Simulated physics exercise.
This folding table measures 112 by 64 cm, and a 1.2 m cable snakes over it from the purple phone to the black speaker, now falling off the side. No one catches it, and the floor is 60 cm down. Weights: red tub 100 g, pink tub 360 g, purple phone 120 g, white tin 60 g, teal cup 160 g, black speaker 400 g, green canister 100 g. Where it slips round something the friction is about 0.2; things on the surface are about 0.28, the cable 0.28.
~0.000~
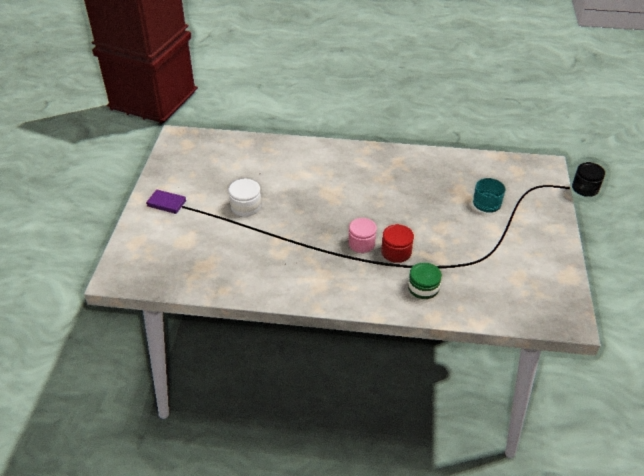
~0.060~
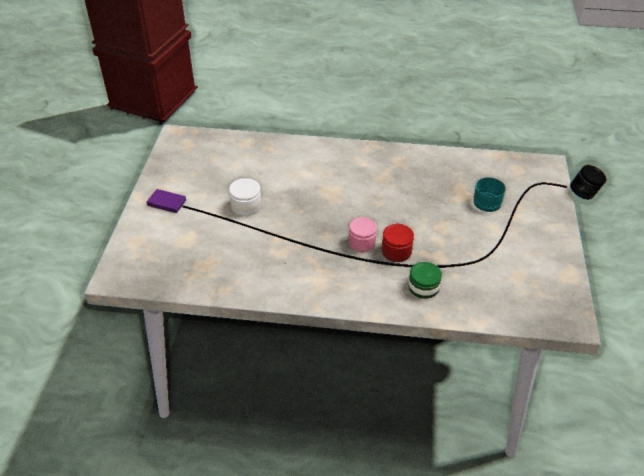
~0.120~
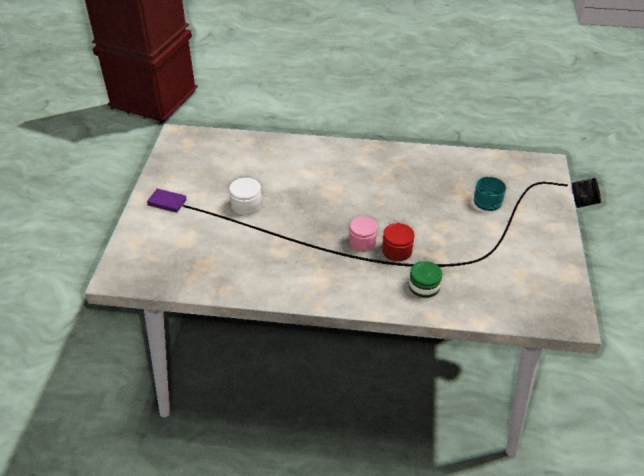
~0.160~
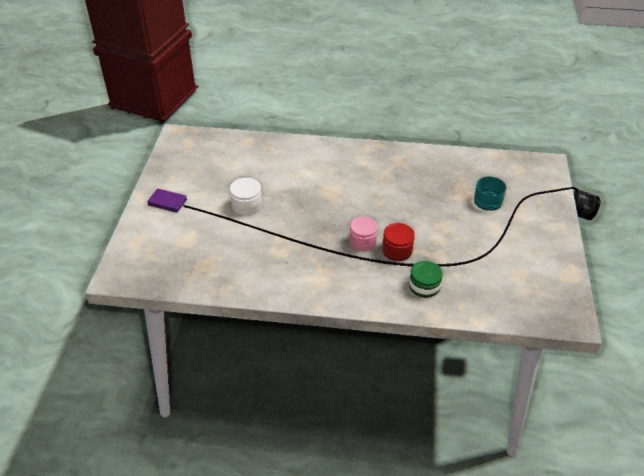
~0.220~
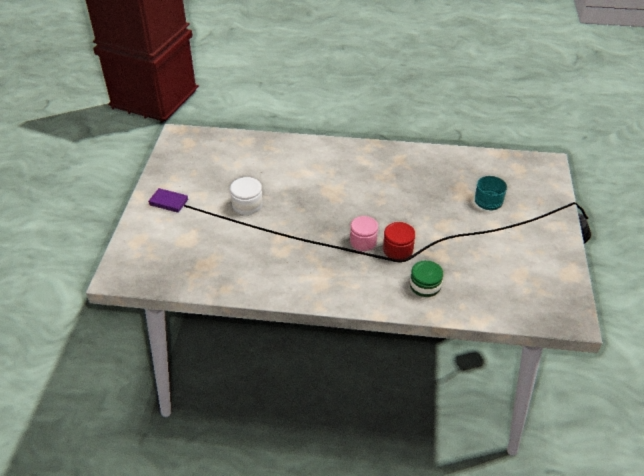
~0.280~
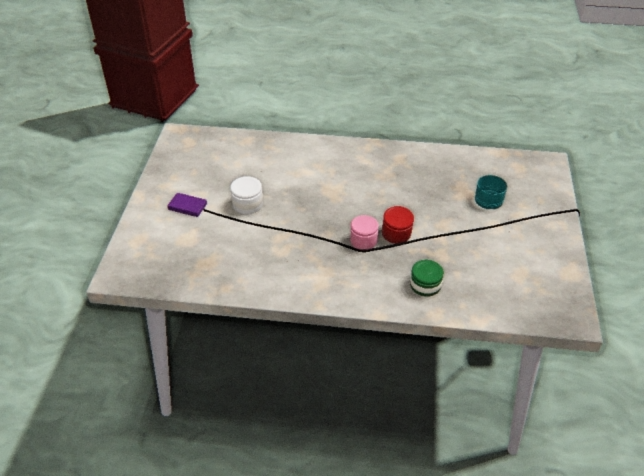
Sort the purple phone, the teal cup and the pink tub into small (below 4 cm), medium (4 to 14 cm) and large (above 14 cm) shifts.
Shifts - purple phone: Large; teal cup: Small; pink tub: Small.
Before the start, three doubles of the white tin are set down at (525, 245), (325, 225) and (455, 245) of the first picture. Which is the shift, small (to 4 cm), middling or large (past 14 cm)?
My read, first to last: Low, low, high.
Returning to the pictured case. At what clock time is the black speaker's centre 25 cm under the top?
At 0.30 s.
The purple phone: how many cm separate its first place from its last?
Net shift for the purple phone is around 70 cm.
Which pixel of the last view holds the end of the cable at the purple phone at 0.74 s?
Around (427, 287).
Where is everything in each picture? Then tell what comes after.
The first picture shows purple phone (166, 199); teal cup (491, 187); pink tub (363, 227); cable runs through (529, 191) (499, 244) (311, 247).
The second picture shows black speaker (591, 173); cable runs through (528, 189).
The third picture shows black speaker (586, 193); cable runs through (528, 189).
The fourth picture shows black speaker (583, 205); cable runs through (539, 193).
The fifth picture shows black speaker (576, 230); cable runs through (577, 205) (231, 220).
The sixth picture shows purple phone (187, 202); teal cup (493, 184); pink tub (365, 224); cable runs through (529, 218) (436, 236) (340, 244) (251, 224).
By 0.5 s, the cable's tail end at (354, 254); purple phone 45 cm off its start, red tub 23 cm off its start, black speaker over the edge.
By 0.7 s, the cable's tail end at (427, 287); purple phone 67 cm off its start, pink tub 1 cm off its start, red tub 26 cm off its start.
By 1.0 s, the cable's tail end at (441, 294); purple phone 73 cm off its start at (440, 306), pink tub 1 cm off its start at (368, 222), red tub 26 cm off its start at (393, 161).
By 1.2 s, the cable's tail end at (441, 294); purple phone 73 cm off its start, pink tub 1 cm off its start, red tub 26 cm off its start.
By 2.4 s, the cable's tail end at (441, 294); purple phone 73 cm off its start at (440, 306), pink tub 1 cm off its start at (368, 222), teal cup 0 cm off its start at (493, 185), red tub 26 cm off its start at (394, 161).
